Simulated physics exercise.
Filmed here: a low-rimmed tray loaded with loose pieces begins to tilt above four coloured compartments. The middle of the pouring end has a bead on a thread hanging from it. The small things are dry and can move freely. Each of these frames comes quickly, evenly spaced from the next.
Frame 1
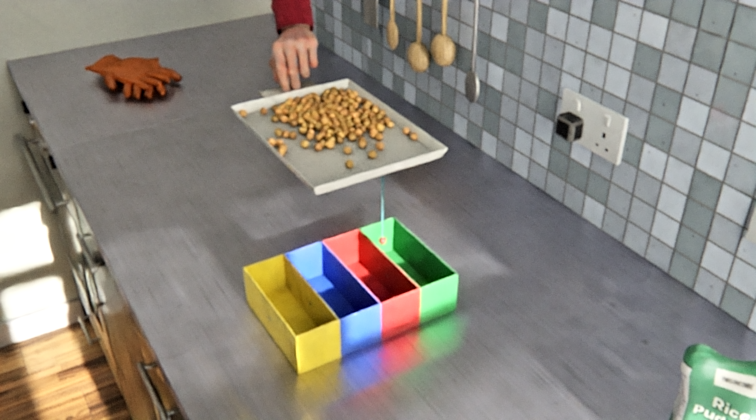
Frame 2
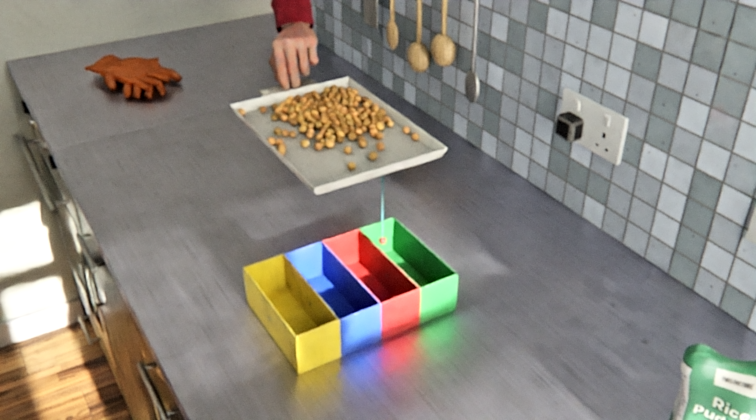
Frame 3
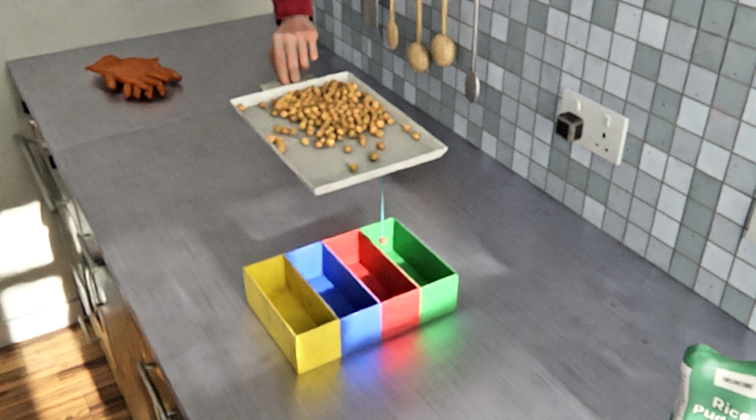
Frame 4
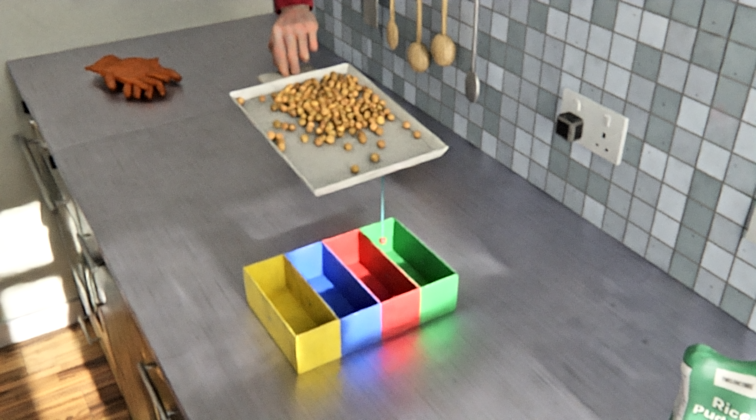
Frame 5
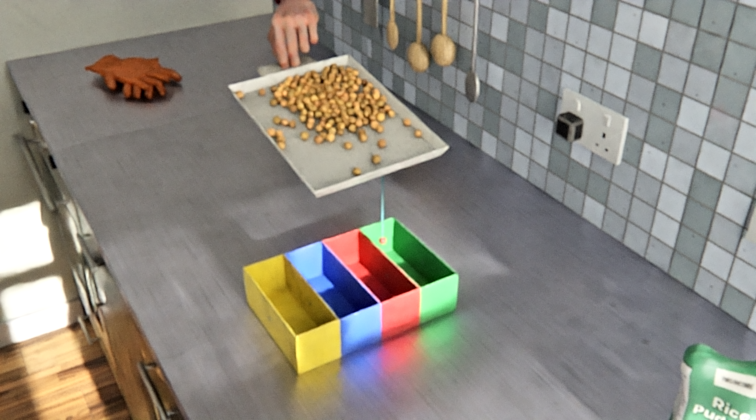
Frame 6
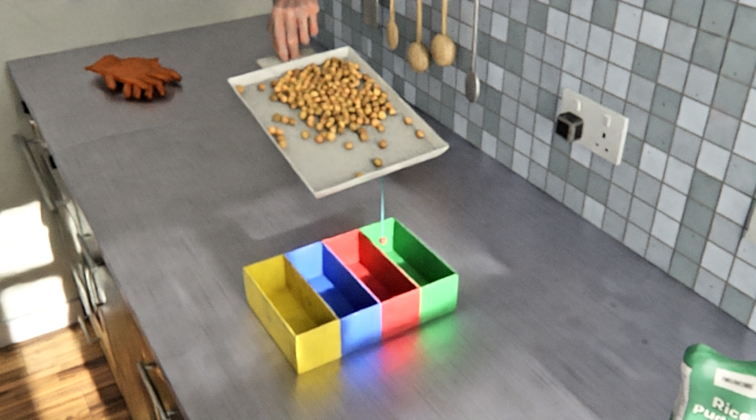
A pale low-rimmed tray loaded with round tan pieces sits nearly level above yellow, blue, red and green compartments, a hand at its far end. The far end then rises gradually, the near left corner lowest, and some of the loose pieces begin shifting across the tray while the compartments stay still.
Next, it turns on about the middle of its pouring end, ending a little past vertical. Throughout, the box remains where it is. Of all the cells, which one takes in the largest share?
The largest share goes to the blue cell.
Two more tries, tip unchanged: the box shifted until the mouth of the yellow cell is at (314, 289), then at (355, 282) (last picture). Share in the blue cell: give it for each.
Trial 1: 40 percent; trial 2: 20 percent.
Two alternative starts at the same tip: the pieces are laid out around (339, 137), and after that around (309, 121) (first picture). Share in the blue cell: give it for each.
Roughly 50 and 50 percent, in that order.
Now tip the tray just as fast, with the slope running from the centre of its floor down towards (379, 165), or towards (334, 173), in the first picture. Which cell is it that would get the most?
That green cell first, the blue cell second.
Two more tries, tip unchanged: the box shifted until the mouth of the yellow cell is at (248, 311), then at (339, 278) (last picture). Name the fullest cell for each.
At the first place the red cell, at the second yellow.
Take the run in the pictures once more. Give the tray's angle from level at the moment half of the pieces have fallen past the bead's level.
Reading: Some 60°.
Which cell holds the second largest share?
The red one.
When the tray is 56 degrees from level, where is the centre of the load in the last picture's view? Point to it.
Look close to (352, 200) in the last picture.
Soon, tray tipped steeply; about half on the tray; about a quarter in the blue cell; a small part in the red cell; a small part in the yellow cell; a small part in the green cell; a small part falling or outside the box.
A while on, tray tipped right over; about half in the blue cell; about a quarter in the red cell; a small part in the yellow cell; a small part in the green cell; a stray few falling or outside the box.
Towards the end, tray tipped past a quarter turn; about half in the blue cell; about a quarter in the red cell; a small part in the yellow cell; a small part in the green cell; a stray few falling or outside the box.
Finally, tray tipped past a quarter turn; about half in the blue cell; about a quarter in the red cell; a small part in the yellow cell; a small part in the green cell; a stray few outside the box.
